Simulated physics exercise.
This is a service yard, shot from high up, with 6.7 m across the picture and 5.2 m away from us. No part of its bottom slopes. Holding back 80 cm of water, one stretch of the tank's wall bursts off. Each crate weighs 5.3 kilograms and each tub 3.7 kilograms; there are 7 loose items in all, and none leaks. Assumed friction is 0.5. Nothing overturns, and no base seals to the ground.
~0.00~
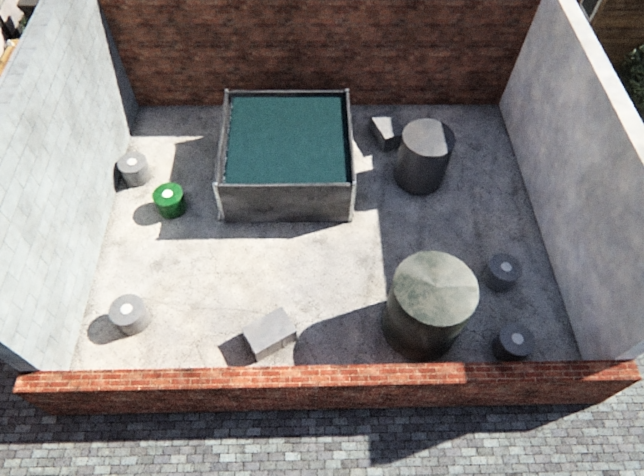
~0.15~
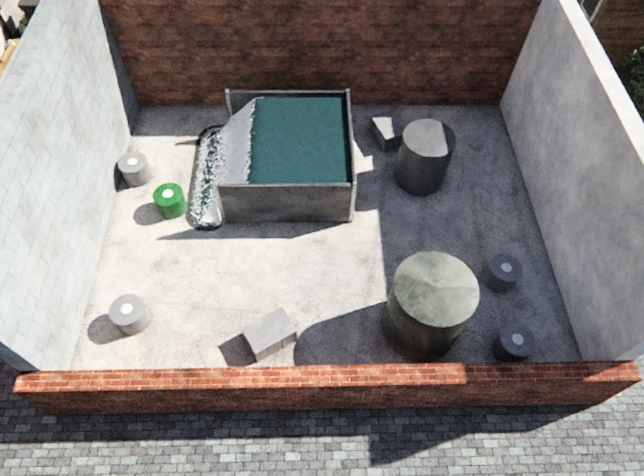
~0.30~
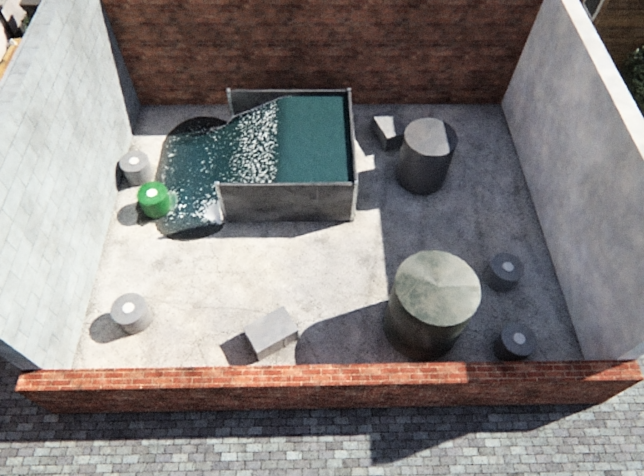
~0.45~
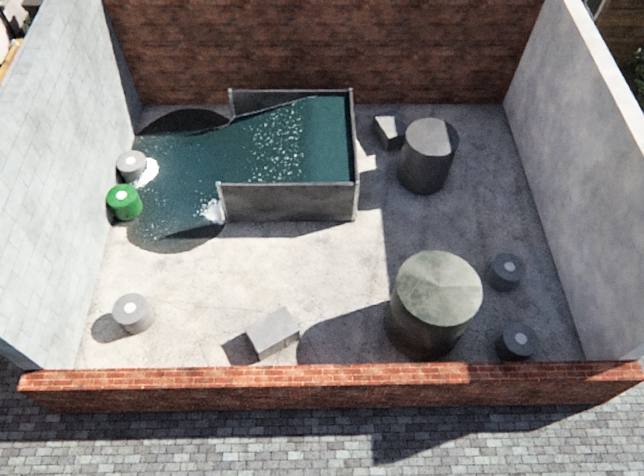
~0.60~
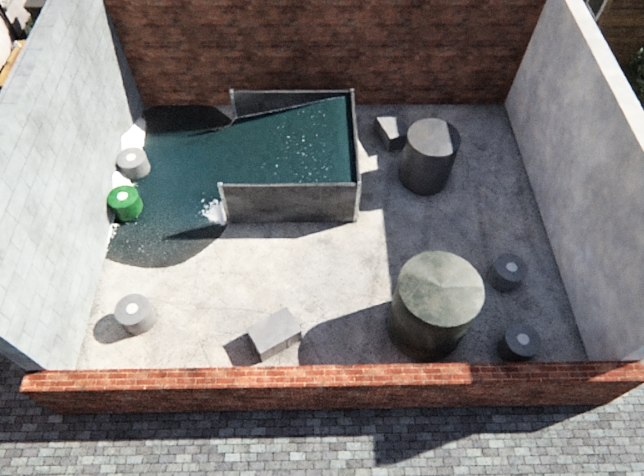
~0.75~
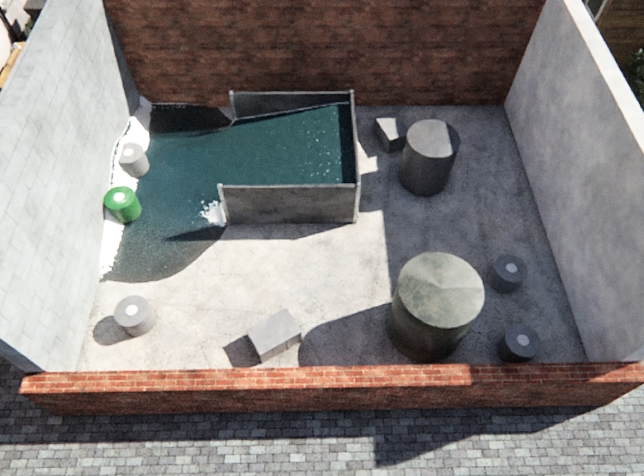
In a walled yard, the left side of a water tank burst open, and water poured across the ground, pushed a green tub left, and spread along the pale left wall around a grey tub.
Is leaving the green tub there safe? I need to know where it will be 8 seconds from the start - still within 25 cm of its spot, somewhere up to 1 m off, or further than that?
It ends well off its spot.
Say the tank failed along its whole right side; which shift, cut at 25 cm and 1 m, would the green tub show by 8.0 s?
My answer is that the green tub edges over slightly.
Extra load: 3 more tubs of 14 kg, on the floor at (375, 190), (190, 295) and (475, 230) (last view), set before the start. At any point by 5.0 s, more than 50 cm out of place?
In that order: Less, more, less.
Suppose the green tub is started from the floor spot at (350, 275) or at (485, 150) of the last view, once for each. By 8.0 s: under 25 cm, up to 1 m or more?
From the first place it goes well off; from the second it goes well off.
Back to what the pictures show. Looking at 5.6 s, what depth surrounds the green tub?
The depth there is around 15 cm.
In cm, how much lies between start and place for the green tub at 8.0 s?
Around 350 cm from where it started.
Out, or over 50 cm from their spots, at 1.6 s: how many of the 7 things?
1.
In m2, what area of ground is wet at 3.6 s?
Wet area: Approx. 24 m2.
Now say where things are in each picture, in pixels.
The green tub at (167, 194), on the bottom; 3.7 m2 under water; 0 of 7 have shifted, in the first picture.
The green tub at (168, 194), on the bottom; 4.9 m2 under water; 0 of 7 have shifted, in the second picture.
The green tub at (152, 193) rests on the ground, 26 cm from its start; water covers 6.3 m2; 1 of 7 have shifted, in the third picture.
The green tub at (122, 195) rests on the ground, 73 cm from its start; water covers 8.1 m2; 2 of 7 have shifted, in the fourth picture.
The green tub at (122, 196) floats, 73 cm from its start; water covers 9.1 m2; 2 of 7 have shifted, in the fifth picture.
The green tub at (119, 197), afloat, 74 cm from its start; 9.5 m2 under water; 2 of 7 have shifted, in the sixth picture.
After 1.6 s the green tub is near (113, 277), 1.6 m from its start, afloat; 2 afloat.
After 3.6 s the green tub is near (341, 332), 3.3 m from its start, afloat; 3 afloat.
After 5.6 s the green tub is near (359, 317), 3.4 m from its start, afloat; 6 afloat.
After 8.0 s the green tub is near (407, 195), 3.5 m from its start, afloat; 7 afloat.
